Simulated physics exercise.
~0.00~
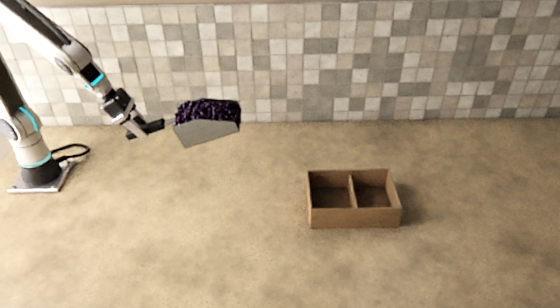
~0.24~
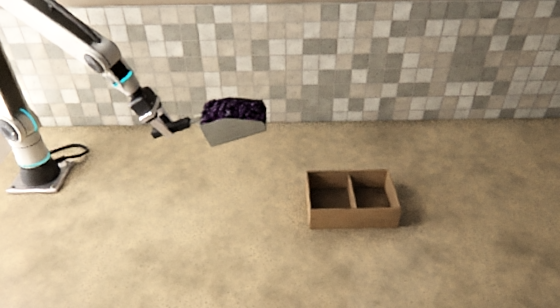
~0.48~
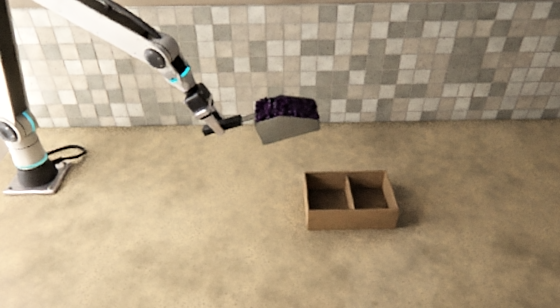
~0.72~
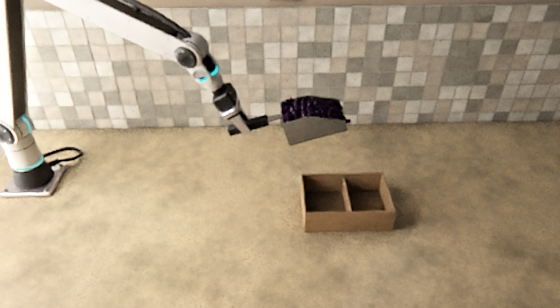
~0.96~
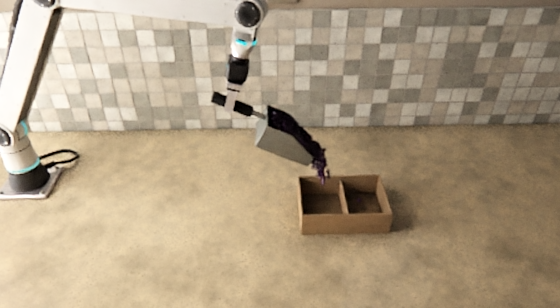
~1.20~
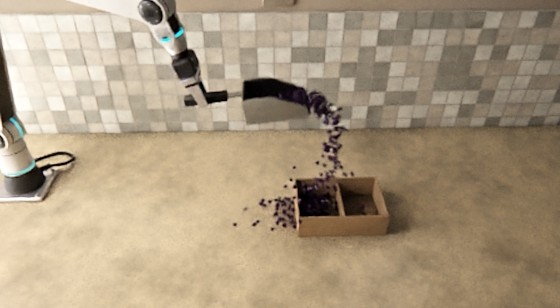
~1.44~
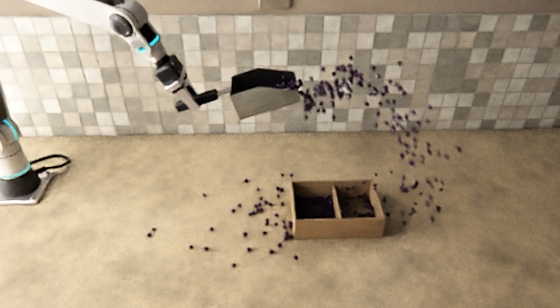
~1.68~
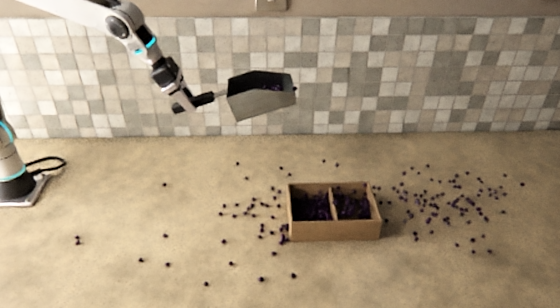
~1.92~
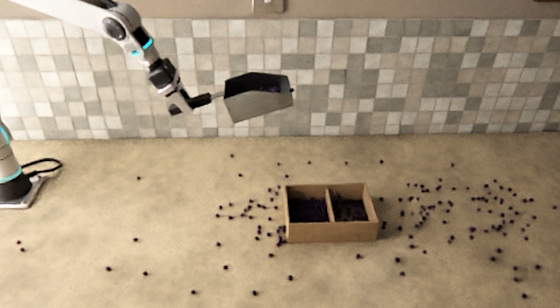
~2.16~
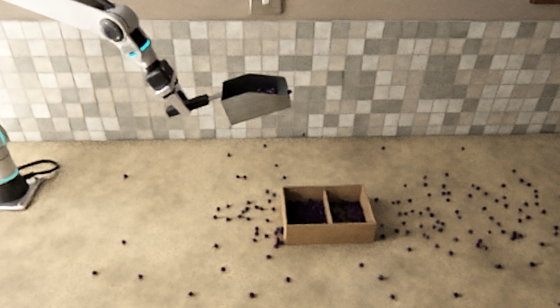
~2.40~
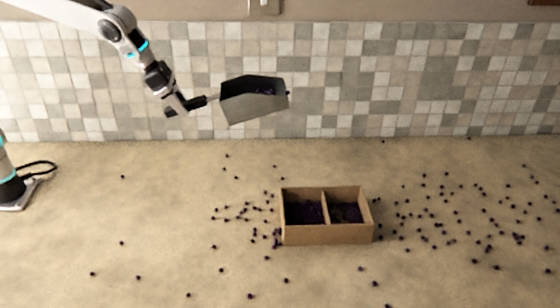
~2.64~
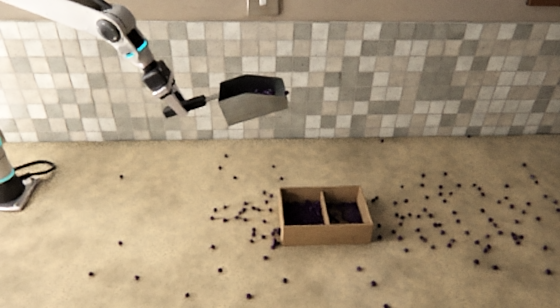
A robot arm tips a scoop of dark beads over a divided box, scattering many across the counter.
